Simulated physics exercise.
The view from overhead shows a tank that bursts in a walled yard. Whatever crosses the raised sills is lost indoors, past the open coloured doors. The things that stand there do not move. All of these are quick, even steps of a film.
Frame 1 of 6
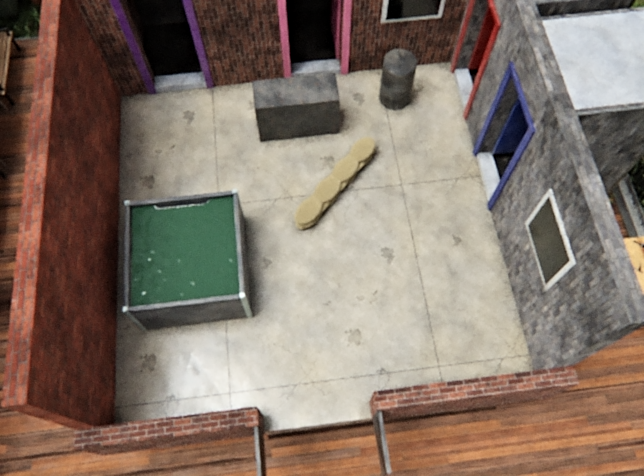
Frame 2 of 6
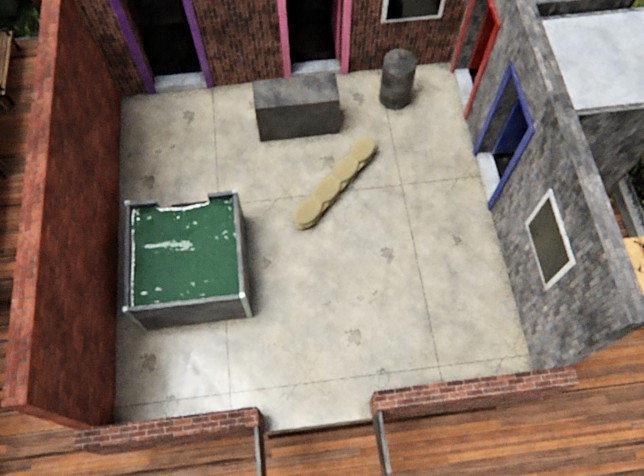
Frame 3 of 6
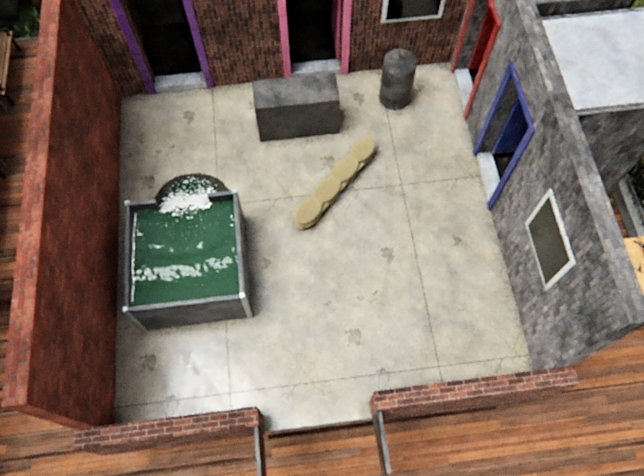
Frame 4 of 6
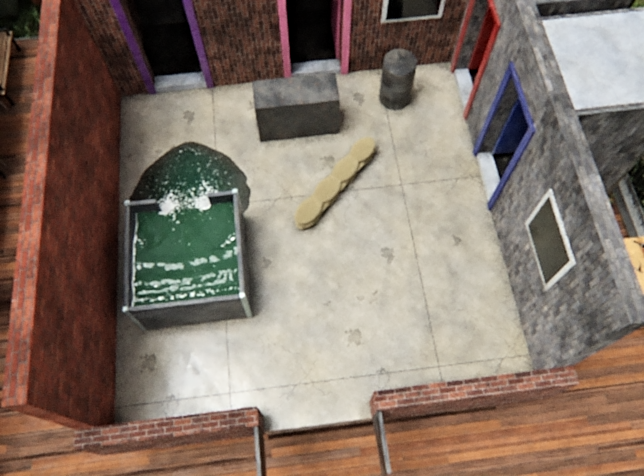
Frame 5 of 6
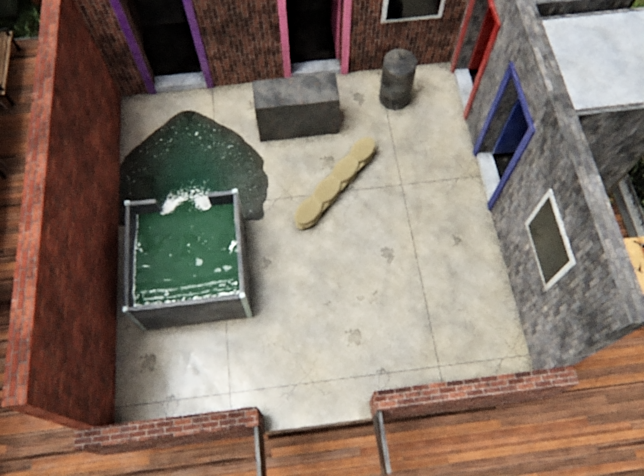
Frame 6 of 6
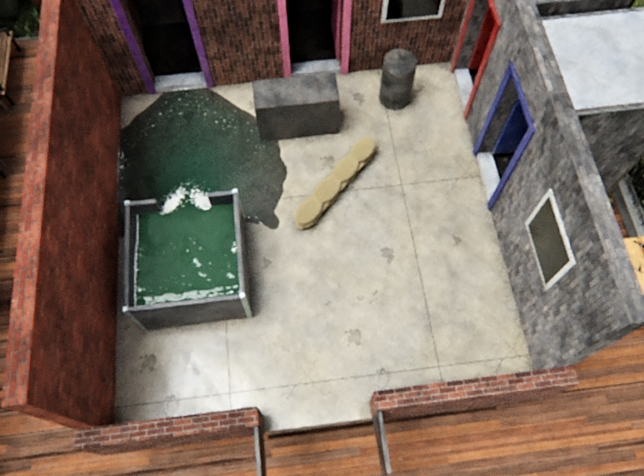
In a brick-walled yard seen from above, green water pours from a square tank's far side, spreading across the pale floor.
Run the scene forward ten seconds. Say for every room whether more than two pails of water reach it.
At the end, the blue door ends up within two buckets; the purple door ends up over two buckets; the red door ends up within two buckets; the pink door ends up within two buckets.
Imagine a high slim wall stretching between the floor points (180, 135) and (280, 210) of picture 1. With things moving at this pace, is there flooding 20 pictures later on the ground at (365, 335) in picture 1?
My call for that spot - a puddle.
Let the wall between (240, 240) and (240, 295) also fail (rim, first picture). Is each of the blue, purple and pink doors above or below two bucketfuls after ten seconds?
In short: Blue goes over; purple keeps below it; pink is under.
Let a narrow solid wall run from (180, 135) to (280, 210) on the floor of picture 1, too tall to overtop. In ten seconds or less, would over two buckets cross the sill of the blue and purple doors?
Blue door falls short; purple door exceeds the limit.
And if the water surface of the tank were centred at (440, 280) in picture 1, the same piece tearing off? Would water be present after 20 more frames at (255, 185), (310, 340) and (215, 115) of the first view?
In that order: Dry, awash, wet.
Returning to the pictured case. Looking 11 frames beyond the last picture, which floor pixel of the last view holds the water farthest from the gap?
Roughly (404, 74).
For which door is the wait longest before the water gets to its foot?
Answer - the blue door.
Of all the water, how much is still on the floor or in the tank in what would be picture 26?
92 %.
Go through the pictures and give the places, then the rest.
The tank at (184, 250) is whole and still, in the first picture.
Water pours out on the tank's far side and has run to a hidden place, in the second picture.
Water pours out on the tank's far side and has run to (182, 179), in the third picture.
Water pours out on the tank's far side and has run to (181, 149), in the fourth picture.
The front is at (184, 116), out from the gap on the tank's far side, in the fifth picture.
Water pours out on the tank's far side and has run to (173, 92), in the sixth picture.
A moment on, water covers 25 % of the floor; the blue door not reached, the purple door over two buckets in, the red door not reached, the pink door wet at the sill, nothing in.
Next, water covers 30 % of the floor; the blue door not reached, the purple door far over two buckets in, the red door not reached, the pink door wet at the sill, nothing in.
Then, water covers 40 % of the floor; the blue door not reached, the purple door far over two buckets in, the red door wet at the sill, nothing in, the pink door wet at the sill, nothing in.
Later, water covers 60 % of the floor; the blue door wet at the sill, nothing in, the purple door far over two buckets in, the red door under two buckets in, the pink door wet at the sill, nothing in.
In the end, water covers 90 % of the floor; the blue door wet at the sill, nothing in, the purple door far over two buckets in, the red door under two buckets in, the pink door wet at the sill, nothing in.
